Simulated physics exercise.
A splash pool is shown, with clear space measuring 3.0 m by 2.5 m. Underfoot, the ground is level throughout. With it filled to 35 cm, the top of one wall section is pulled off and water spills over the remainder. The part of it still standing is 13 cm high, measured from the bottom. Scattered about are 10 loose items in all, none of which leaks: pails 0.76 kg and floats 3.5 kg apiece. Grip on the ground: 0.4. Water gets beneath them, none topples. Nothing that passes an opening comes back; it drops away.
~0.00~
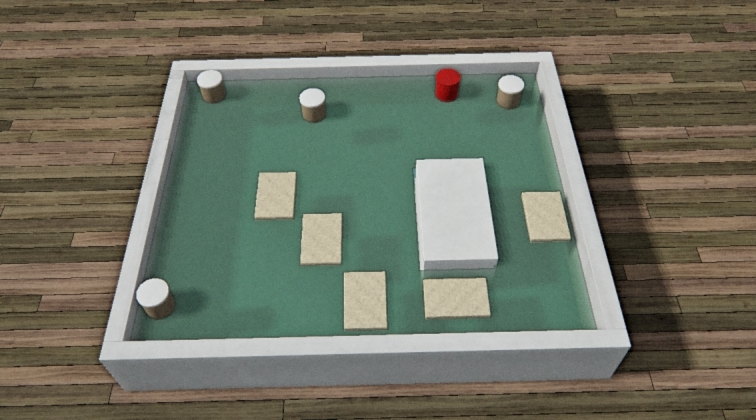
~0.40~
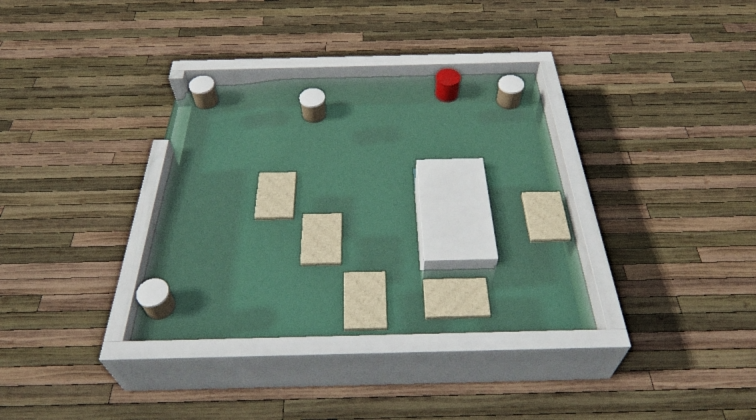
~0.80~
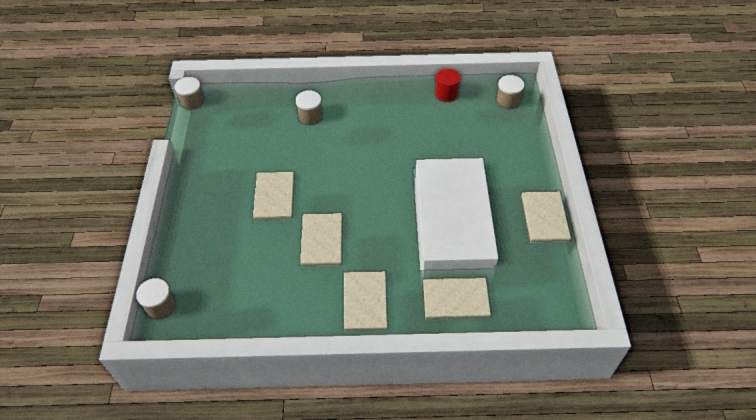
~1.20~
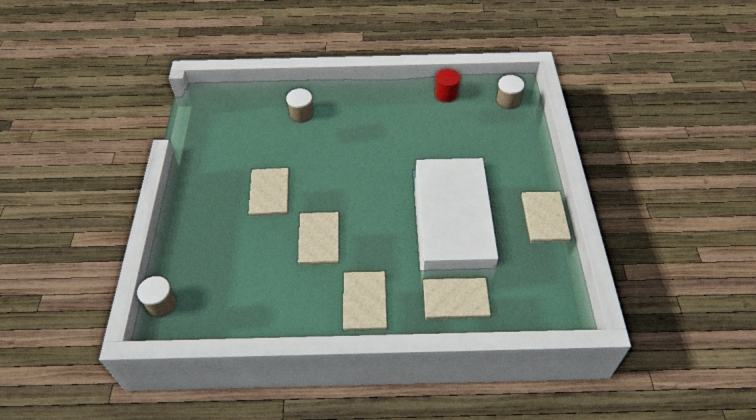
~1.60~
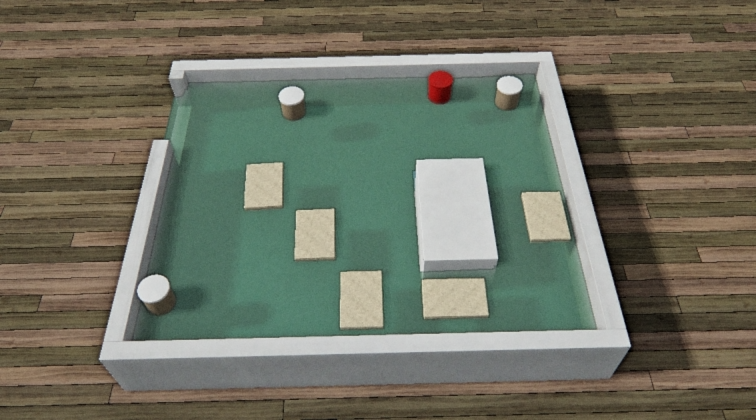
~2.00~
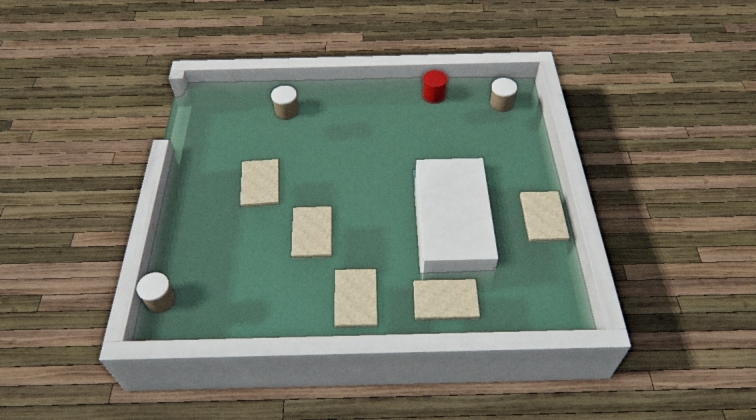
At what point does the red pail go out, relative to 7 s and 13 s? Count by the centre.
The red pail goes out after 13 s, or never.
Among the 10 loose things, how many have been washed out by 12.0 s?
I count 3 of them.
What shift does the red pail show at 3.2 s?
I'd put it at around 20 cm.
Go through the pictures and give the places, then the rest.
The red pail at (448, 77) floats; 35 cm deep round most things; 0 of 10 have shifted, in the first frame.
The red pail at (448, 77) floats; 35 cm deep round most things; 1 of 10 have shifted, in the second frame.
The red pail at (448, 77) floats; 35 cm deep round most things; 1 of 10 have shifted, in the third frame.
The red pail at (448, 77) floats; 34 cm deep round most things; 3 of 10 have shifted, in the fourth frame.
The red pail at (441, 79), afloat, 6 cm from its start; about 2320 L in view; 5 of 10 have shifted, in the fifth frame.
The red pail at (435, 79) floats, 11 cm from its start; about 2280 L in view; 9 of 10 have shifted, in the sixth frame.
After 3.2 s the red pail is near (426, 80), 0.2 m from its start, afloat; 1 of 10 are out; 9 afloat.
After 7.2 s the red pail is near (401, 85), 0.4 m from its start, afloat; 2 of 10 are out; 8 afloat.
After 12.0 s the red pail is near (374, 86), 0.6 m from its start, afloat; 3 of 10 are out; 7 afloat.
After 16.0 s the red pail is near (348, 88), 0.8 m from its start, afloat; 3 of 10 are out; 7 afloat.
